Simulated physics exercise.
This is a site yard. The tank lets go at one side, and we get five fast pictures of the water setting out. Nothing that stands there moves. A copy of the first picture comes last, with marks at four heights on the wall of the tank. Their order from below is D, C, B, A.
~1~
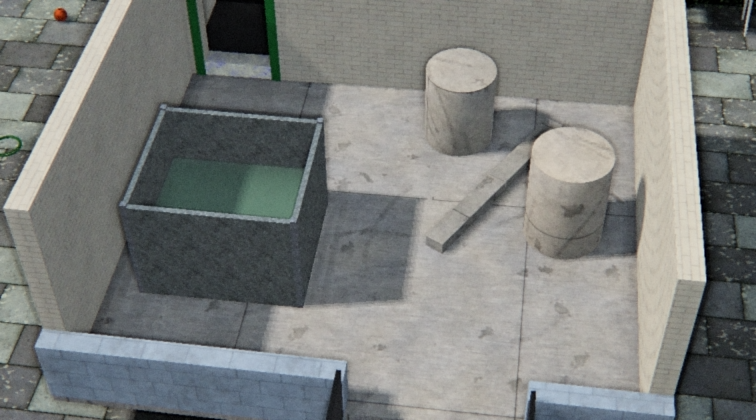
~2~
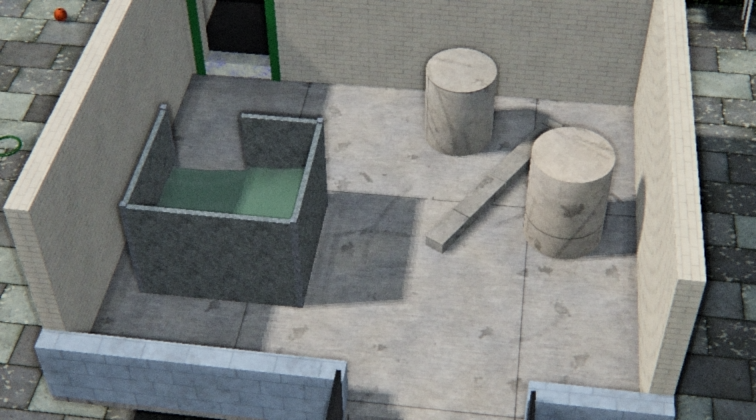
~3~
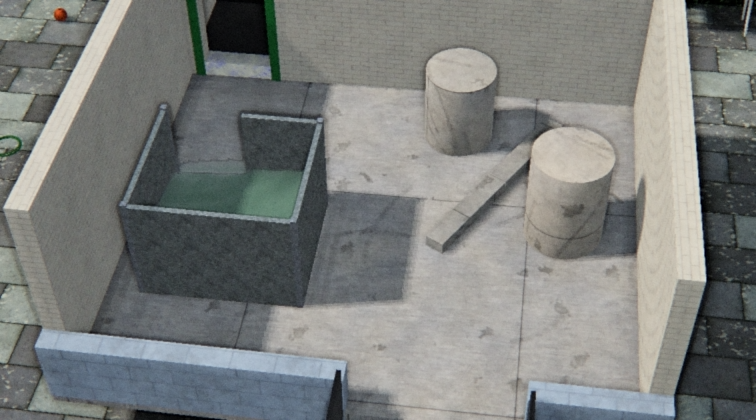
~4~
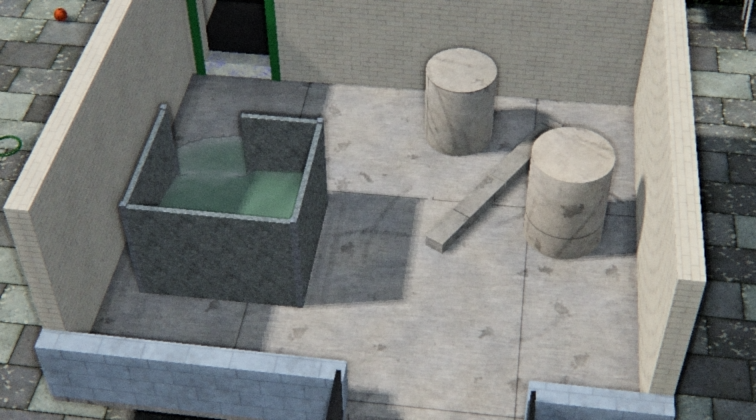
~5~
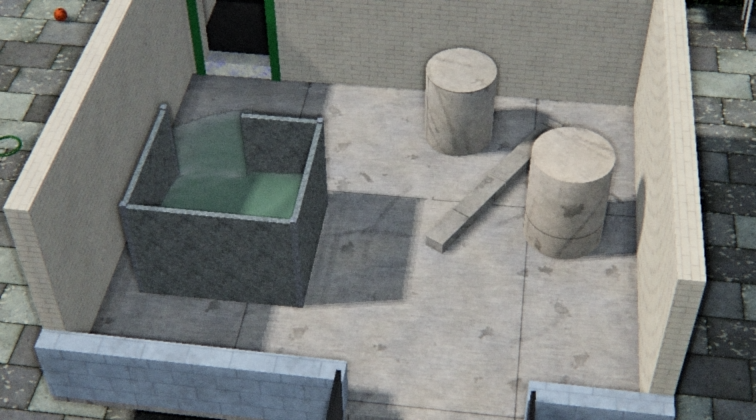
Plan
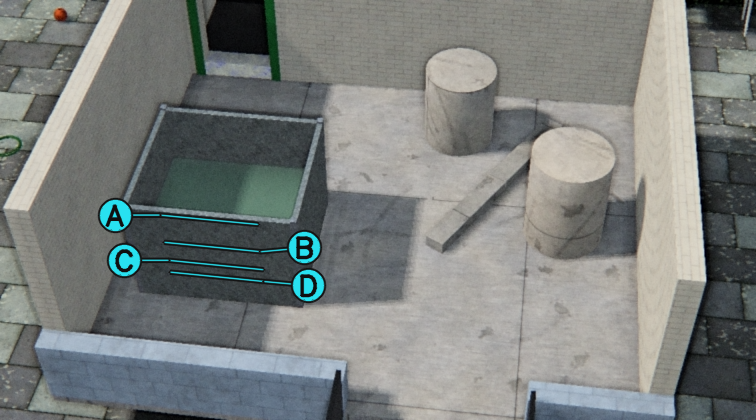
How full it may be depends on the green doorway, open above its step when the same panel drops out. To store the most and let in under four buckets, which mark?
It is D.
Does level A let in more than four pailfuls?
Yes, it does.
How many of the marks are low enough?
One.
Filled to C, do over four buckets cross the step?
Yes, it does.
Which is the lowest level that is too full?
It is C.
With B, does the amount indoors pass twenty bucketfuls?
Yes.
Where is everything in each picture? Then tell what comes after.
In the first picture, water in the tank at rest, its middle at (232, 207); foot of the green doorway at (239, 77); open gate at (437, 368).
In the second picture, water covers 1 % of the ground, its front hidden from here.
In the third picture, water covers 3 % of the ground, its front hidden from here.
In the fourth picture, water covers 6 % of the ground, its front hidden from here.
In the fifth picture, water covers 10 % of the ground, its front hidden from here.
In cyan, A at (208, 219); B at (212, 247); C at (215, 265); D at (217, 276); from the bottom up D, C, B, A.
With A, dozens of bucketfuls pour in.
With B, dozens of bucketfuls pour in.
With C, about 9 bucketfuls get in.
With D, a bucket or two gets in.
